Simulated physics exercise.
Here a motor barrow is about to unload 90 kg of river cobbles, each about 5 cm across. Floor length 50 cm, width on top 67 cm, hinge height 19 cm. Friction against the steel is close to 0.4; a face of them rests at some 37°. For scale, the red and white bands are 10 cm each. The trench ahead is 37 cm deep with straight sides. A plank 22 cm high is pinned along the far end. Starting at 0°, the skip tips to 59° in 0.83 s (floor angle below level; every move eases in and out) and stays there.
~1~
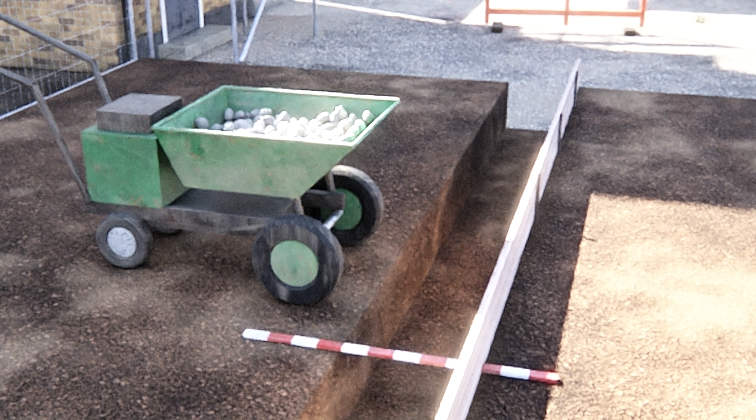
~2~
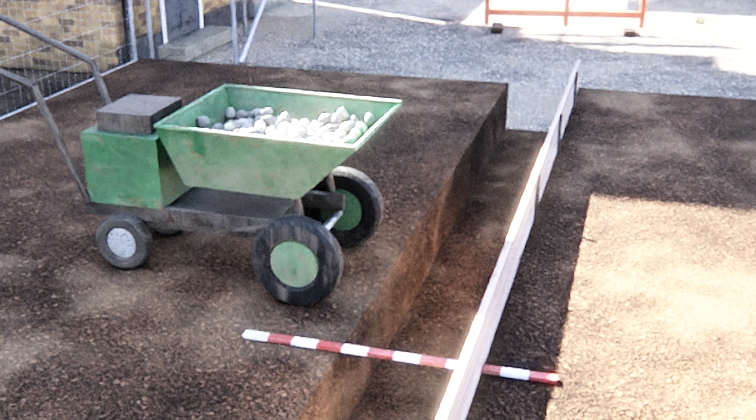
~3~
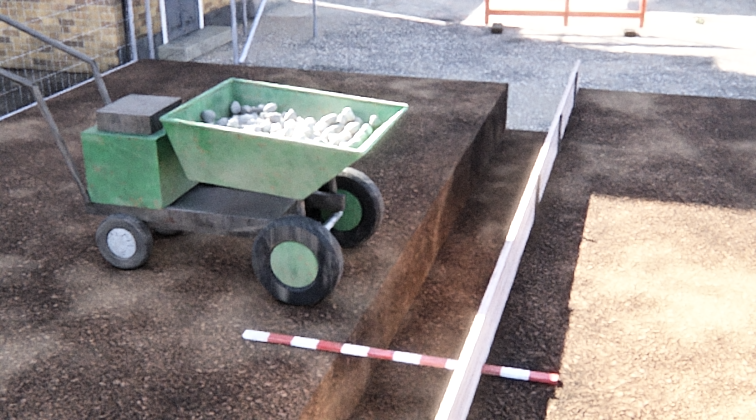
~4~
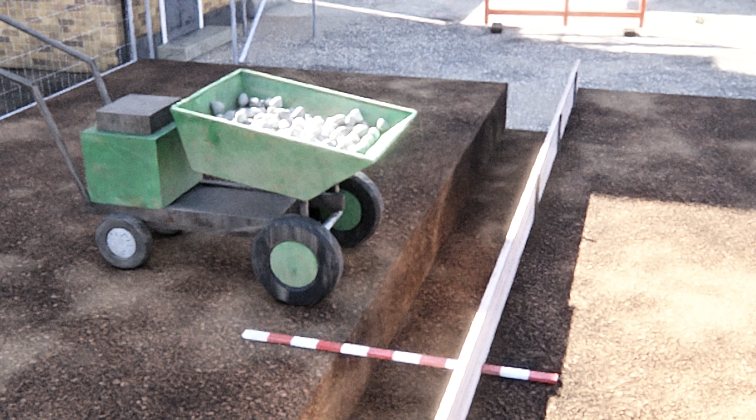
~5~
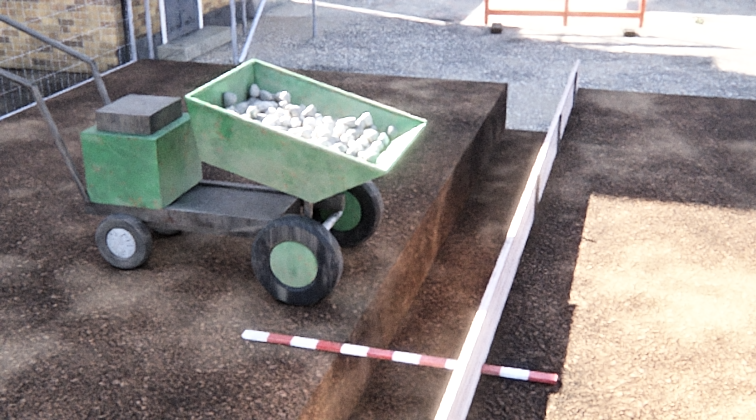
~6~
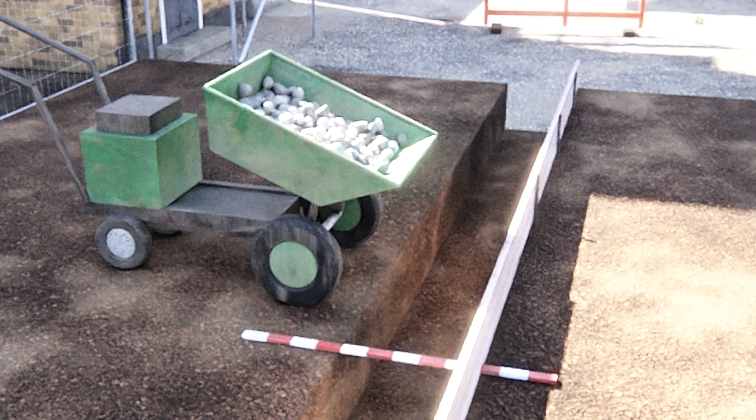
A green skip full of pale, rounded stones tilted slowly forward on a parked motor barrow beside a trench, its back end rising and its front lip dipping toward the right.
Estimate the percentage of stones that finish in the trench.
Some 95 per cent of it.
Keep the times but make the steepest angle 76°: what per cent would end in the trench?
In that case some 100 per cent.
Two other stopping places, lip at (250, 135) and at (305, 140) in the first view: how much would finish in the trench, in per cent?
Near 95 per cent from the first place, 100 from the second.
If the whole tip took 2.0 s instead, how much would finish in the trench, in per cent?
Then about 100 per cent.
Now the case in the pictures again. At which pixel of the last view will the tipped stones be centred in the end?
Their middle is at about (464, 352).
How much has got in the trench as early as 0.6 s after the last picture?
Some 10 per cent.
Then, 0.3 s after the last picture the floor is at 50°, 100 % in the skip; the foremost stones are at (417, 202).
Then, 0.6 s after the last picture the floor is at 59°, 90 % in the skip, 10 % in the trench; the foremost stones are at (488, 263).
Then, 0.9 s after the last picture the floor is at 59°, 43 % in the skip, 52 % in the trench, 4 % past the trench; the foremost stones are at (547, 279).
Then, 2.9 s after the last picture the floor is at 59°, 0 % in the skip, 95 % in the trench, 5 % past the trench; the foremost stones are at (582, 306).
